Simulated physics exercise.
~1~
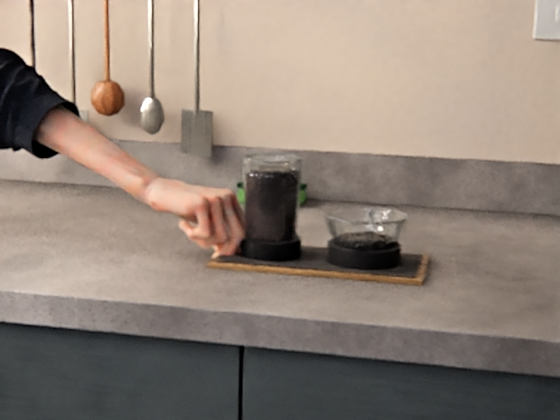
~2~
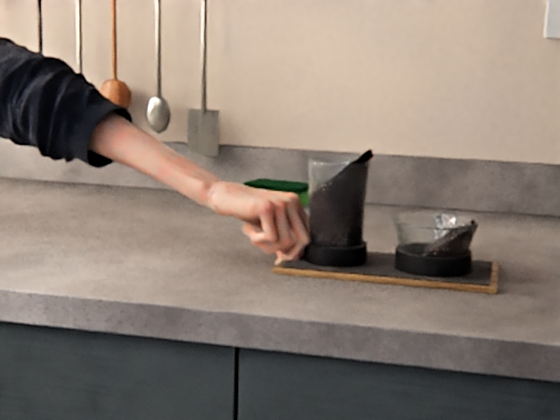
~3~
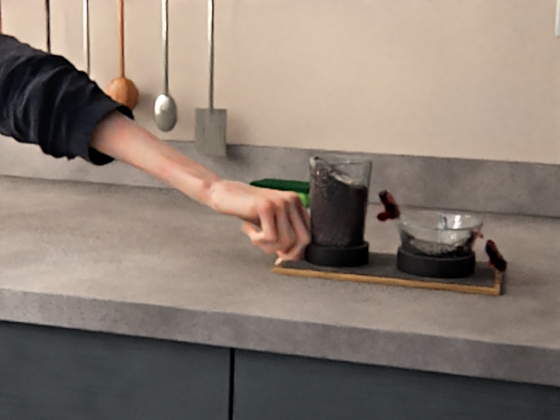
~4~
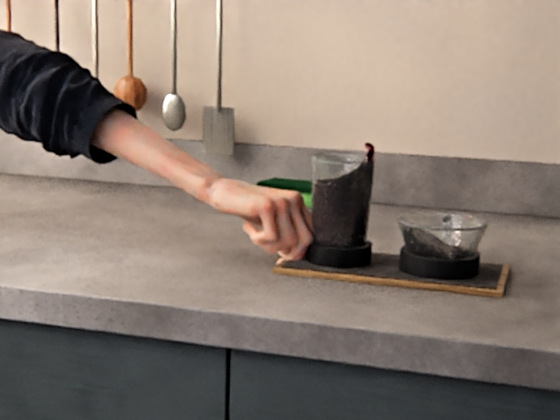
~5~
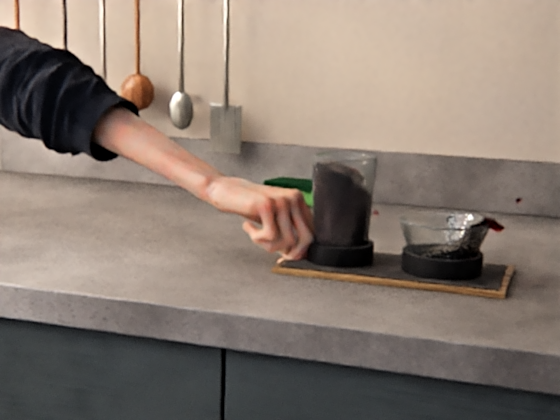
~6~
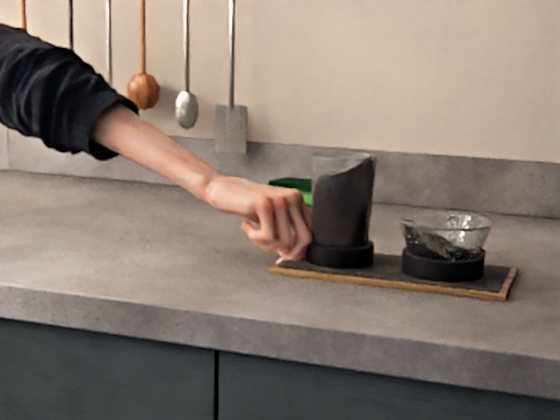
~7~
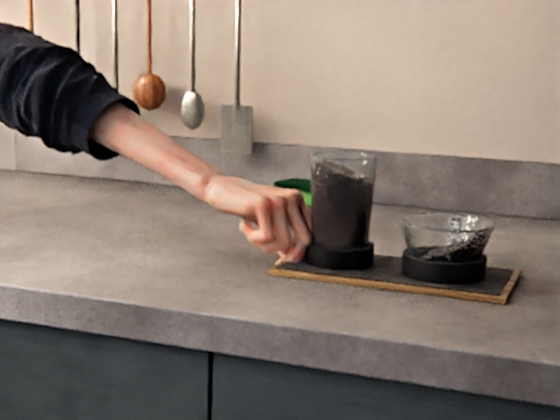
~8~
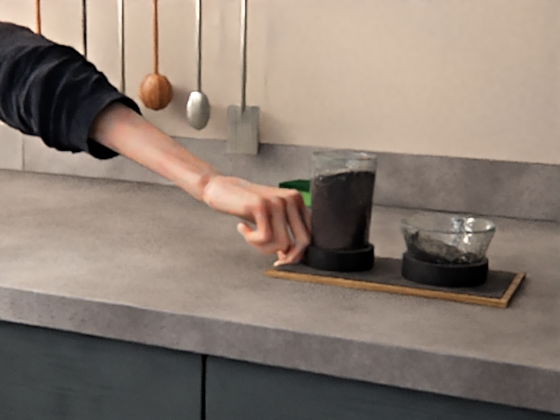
A grey stone kitchen counter with dark cabinets beneath is seen from the front and slightly above, the view drifting gently sideways, with utensils hanging on the beige wall. A dark-sleeved arm reaches from the left to a dark, wood-edged tray holding a slim glass and a clear teacup of dark liquid in black holders, a green object behind. The hand slides the tray right, then it stops abruptly. The liquid surges up the right sides, and dark red drops fly out. The sloshing dies down, and both vessels remain upright beside the hand.
